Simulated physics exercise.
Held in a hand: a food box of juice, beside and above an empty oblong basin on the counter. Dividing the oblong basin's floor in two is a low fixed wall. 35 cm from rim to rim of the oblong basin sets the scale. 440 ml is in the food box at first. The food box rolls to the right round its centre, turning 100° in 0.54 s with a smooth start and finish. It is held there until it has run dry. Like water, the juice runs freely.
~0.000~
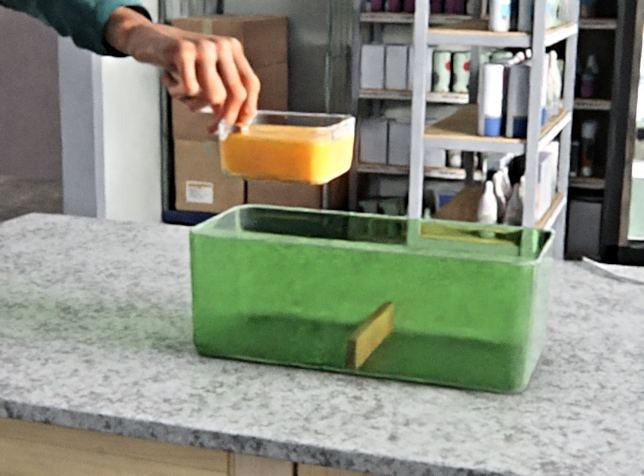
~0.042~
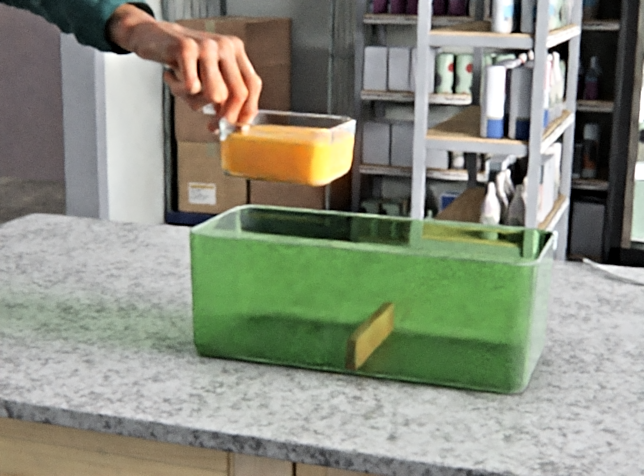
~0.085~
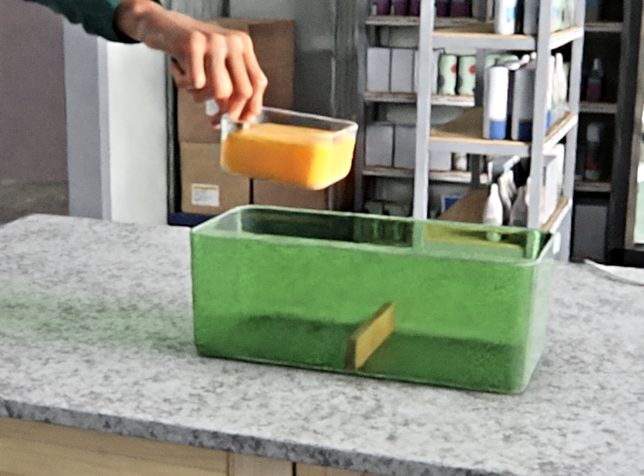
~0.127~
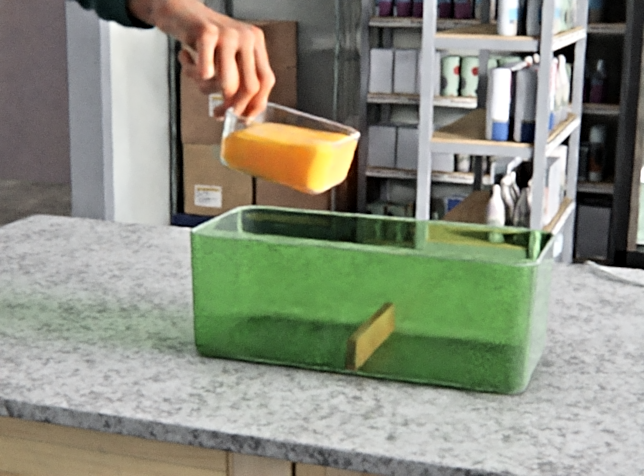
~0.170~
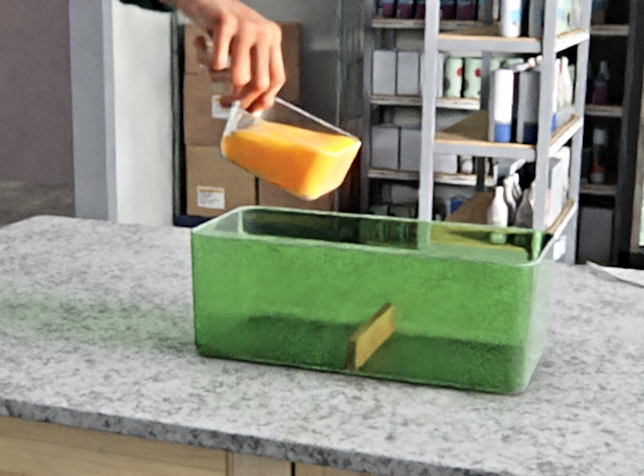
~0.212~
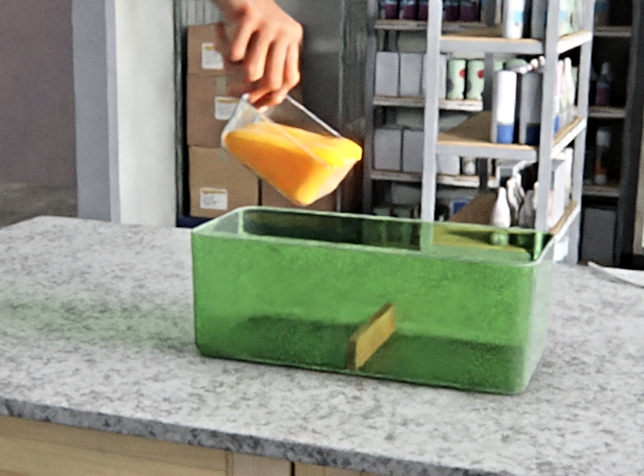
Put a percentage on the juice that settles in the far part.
Roughly 66 per cent ends up there.
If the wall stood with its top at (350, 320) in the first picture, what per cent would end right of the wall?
Estimate: About 80 percent.
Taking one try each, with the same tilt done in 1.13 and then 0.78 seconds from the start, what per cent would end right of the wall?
The first try gives 70 percent and the second 70 percent.
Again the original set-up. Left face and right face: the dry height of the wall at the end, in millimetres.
On the left it's about 26 mm; on the right, about 20 mm.
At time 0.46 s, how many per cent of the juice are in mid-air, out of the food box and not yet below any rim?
24 %.
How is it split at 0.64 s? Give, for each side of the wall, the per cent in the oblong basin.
Near 28 on the left, 66 on the right.
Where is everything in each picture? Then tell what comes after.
It leans 0°; its right rim is at (342, 125); the juice meets the walls at (238, 130) and (342, 137); the oblong basin's rim runs from (214, 220) to (546, 249); the wall's top is at (372, 321), in the first frame.
It leans 2°; its right rim is at (343, 127); the juice meets the walls at (239, 130) and (342, 138), in the second frame.
It leans 6°; its right rim is at (345, 132); the juice meets the walls at (241, 129) and (343, 140), in the third frame.
It leans 13°; its right rim is at (347, 140); the juice meets the walls at (243, 128) and (346, 142), in the fourth frame.
It leans 23°; its right rim is at (347, 151); the juice meets the walls at (243, 128) and (349, 145), in the fifth frame.
It leans 33°; its right rim is at (346, 163); the juice meets the walls at (242, 127) and (342, 147); 4 per cent is over the edge, in the sixth frame.
Then, 0.46 s in, the tilt is 95° and 15 per cent is still to pour, 19 is left of the wall and 42 right of it.
Then, 0.64 s in, the tilt is 100° and 3 per cent is still to pour, 29 is left of the wall and 66 right of it.
Then, 0.83 s in, the tilt is 100° and 0 per cent is still to pour, 33 is left of the wall and 66 right of it.
Then, 1.04 s in, the tilt is 100° and 0 per cent is still to pour, 34 is left of the wall and 66 right of it.
Finally, 34 per cent lies left of the wall, 66 right of it and 1 outside.
